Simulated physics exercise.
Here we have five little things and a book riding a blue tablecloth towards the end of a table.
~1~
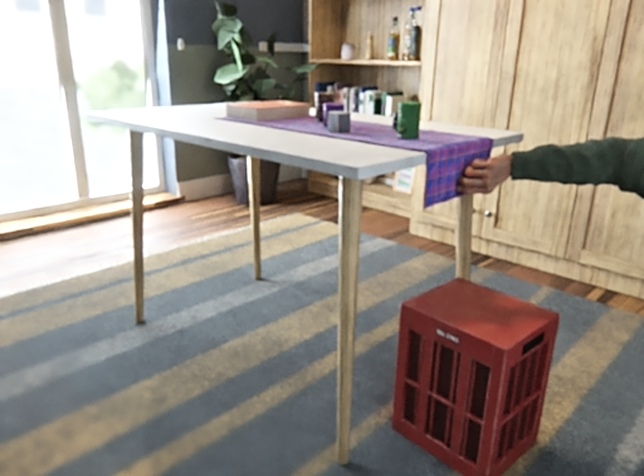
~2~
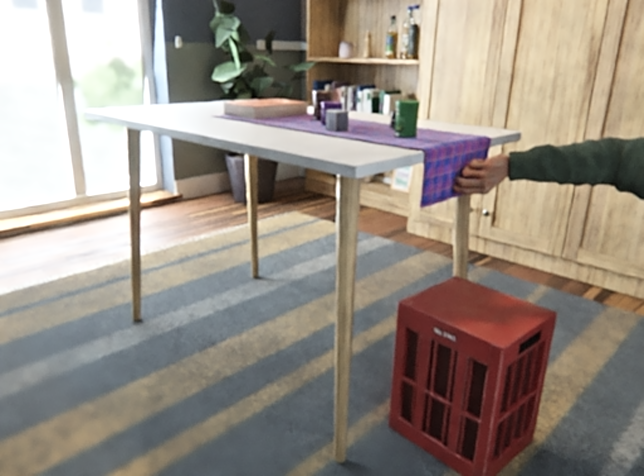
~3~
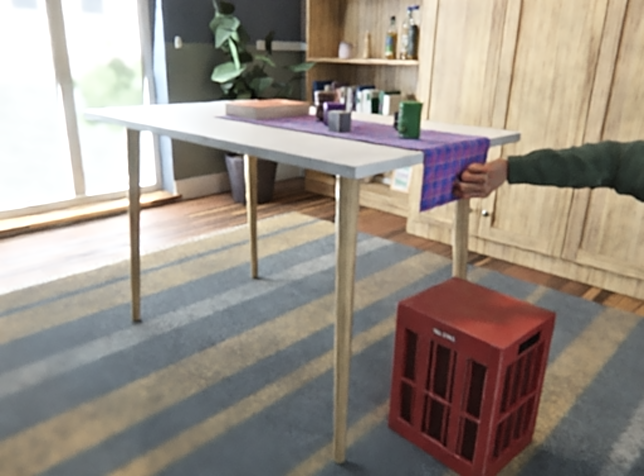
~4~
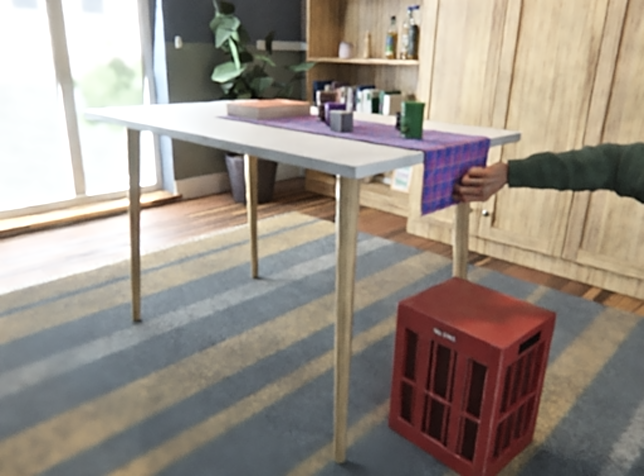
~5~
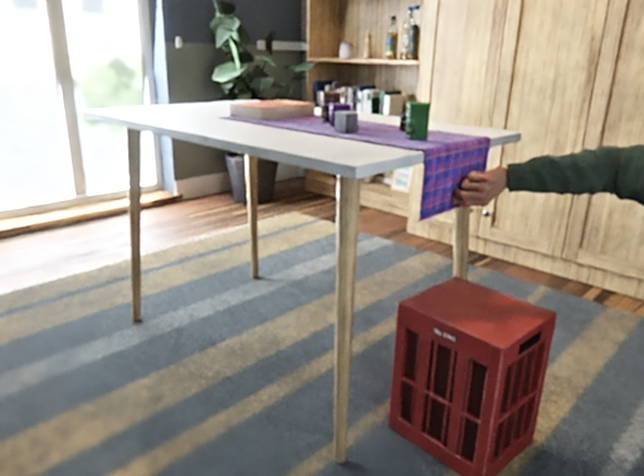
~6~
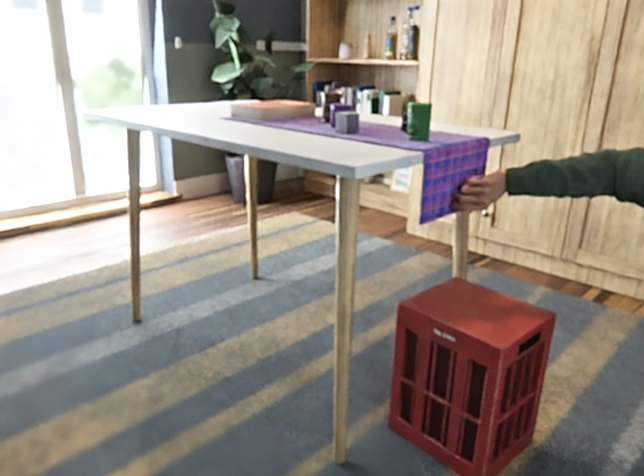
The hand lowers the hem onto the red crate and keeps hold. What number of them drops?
Over the edge go two.
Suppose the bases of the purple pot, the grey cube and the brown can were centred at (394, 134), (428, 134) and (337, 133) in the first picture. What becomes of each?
The purple pot tumbles off; the grey cube comes down; the brown can survives.
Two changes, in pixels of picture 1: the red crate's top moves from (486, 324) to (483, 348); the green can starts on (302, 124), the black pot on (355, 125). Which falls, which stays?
The green can keeps its place on top; the black pot survives.
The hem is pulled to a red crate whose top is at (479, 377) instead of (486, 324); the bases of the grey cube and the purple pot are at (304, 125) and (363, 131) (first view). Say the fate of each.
The grey cube does not fall, the purple pot tumbles off.
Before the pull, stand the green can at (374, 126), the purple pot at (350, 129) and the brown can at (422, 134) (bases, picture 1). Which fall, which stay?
The green can stays on; the purple pot remains up; the brown can falls.
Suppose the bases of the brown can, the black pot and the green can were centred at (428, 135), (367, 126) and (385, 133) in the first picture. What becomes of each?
The brown can comes down; the black pot keeps its place on top; the green can drops off.
Soon after, hem near (450, 247); all still up.
Then, hem near (448, 276); green can gone.
Further on, hem on the crate; green can and black pot gone.
At rest, hem on the crate; green can and black pot gone. The table loses two.
